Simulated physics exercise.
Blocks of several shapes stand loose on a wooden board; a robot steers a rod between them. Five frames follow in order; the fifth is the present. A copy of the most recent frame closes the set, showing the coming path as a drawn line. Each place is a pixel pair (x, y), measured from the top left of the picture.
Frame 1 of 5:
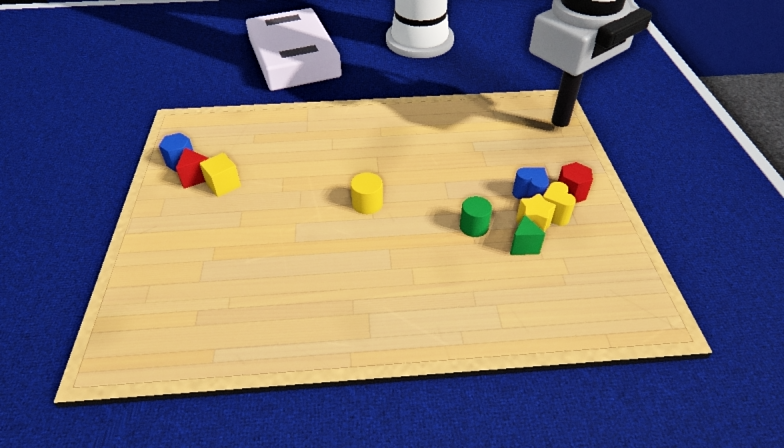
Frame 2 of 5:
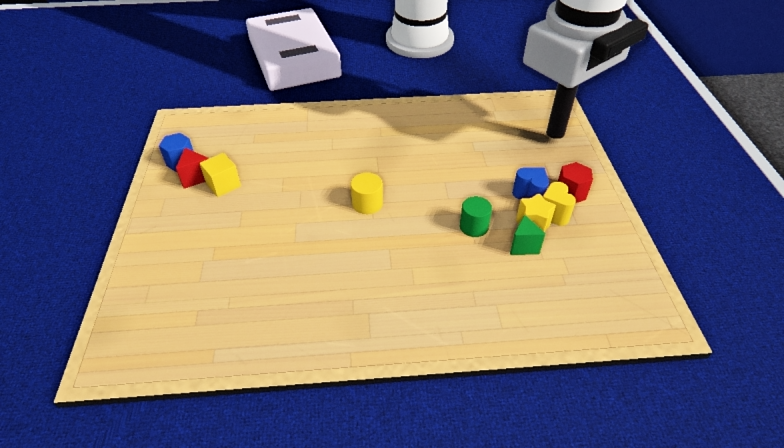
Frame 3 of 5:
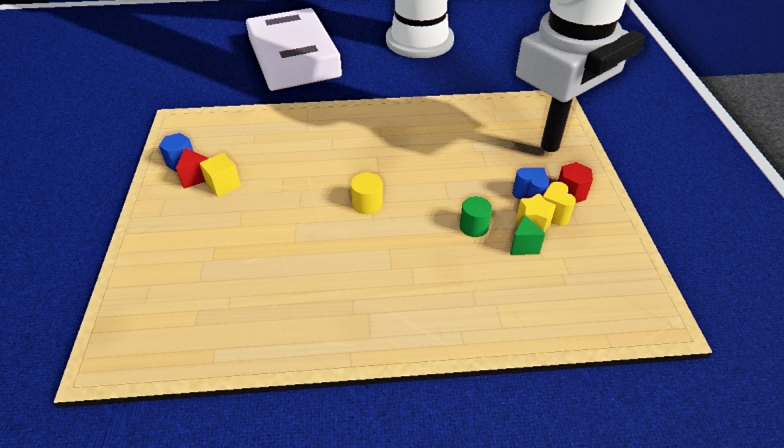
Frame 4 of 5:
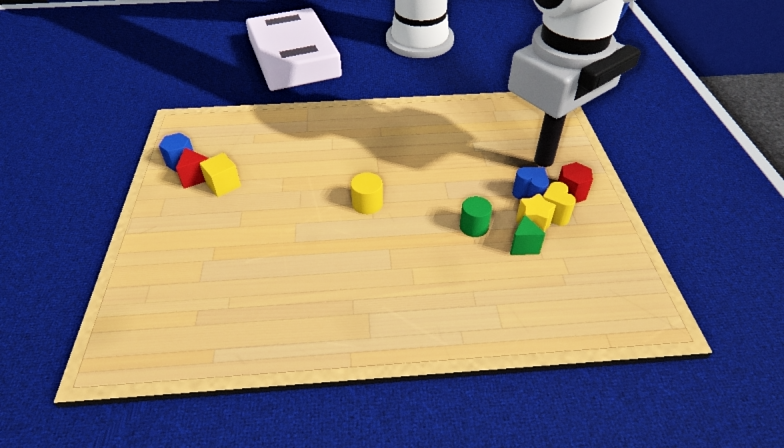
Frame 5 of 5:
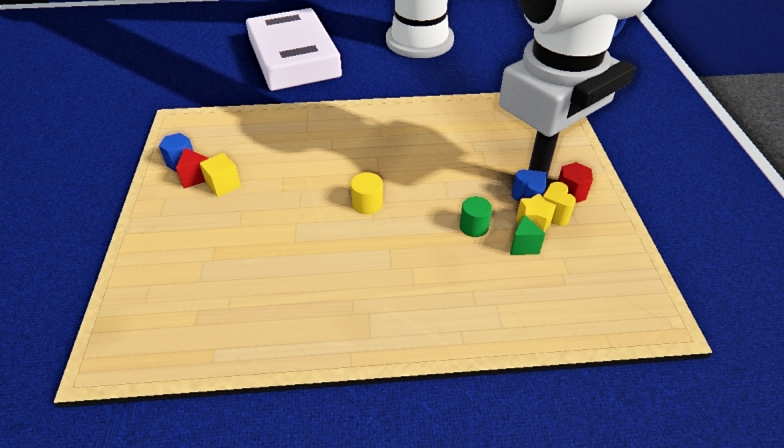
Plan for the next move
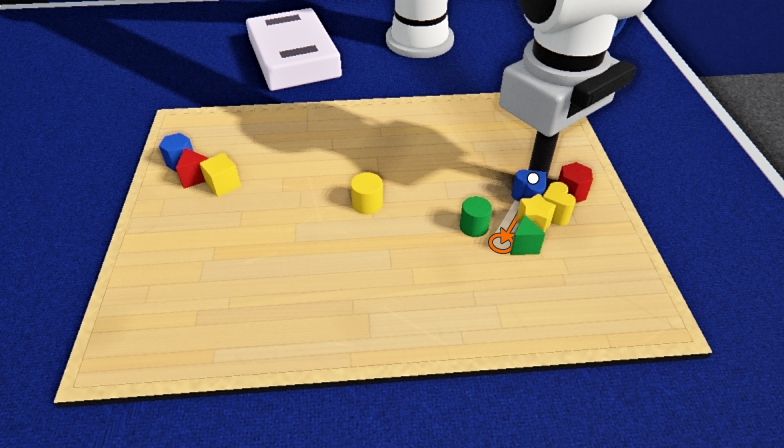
Robot arm moving a black rod down a wooden board toward the viewer, reaching and slightly nudging a blue block beside others.
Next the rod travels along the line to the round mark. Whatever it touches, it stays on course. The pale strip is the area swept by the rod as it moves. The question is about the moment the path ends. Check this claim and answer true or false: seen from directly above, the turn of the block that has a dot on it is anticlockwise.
That statement is not accurate.
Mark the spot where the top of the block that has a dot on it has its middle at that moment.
It will likely be found at (480, 227).
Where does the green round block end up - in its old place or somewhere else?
It ends up somewhere else.
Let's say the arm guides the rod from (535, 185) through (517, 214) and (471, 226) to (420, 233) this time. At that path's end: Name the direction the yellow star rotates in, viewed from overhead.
Direction: Anticlockwise.
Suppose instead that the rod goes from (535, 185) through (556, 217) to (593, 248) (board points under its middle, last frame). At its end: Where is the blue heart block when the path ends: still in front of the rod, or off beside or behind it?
By then it is beside or behind the rod.
Drawn move, from (535, 185) directly to (502, 243); the dot is on the blue heart block.
On the path given first. One third of the way, rod (527, 196); green triangular block (528, 230); blue heart block (518, 195), turned 25° clockwise; yellow star (539, 212), turned 20° anticlockwise.
Two thirds of the way, rod (515, 216); green round block (473, 207); green triangular block (528, 230); blue heart block (500, 213), turned 45° clockwise; yellow star (541, 215), turned 35° anticlockwise.
At the end, rod (503, 236); green round block (464, 209); green triangular block (530, 238), turned 45° anticlockwise; blue heart block (480, 227), turned 85° clockwise; yellow star (541, 216), turned 40° anticlockwise.
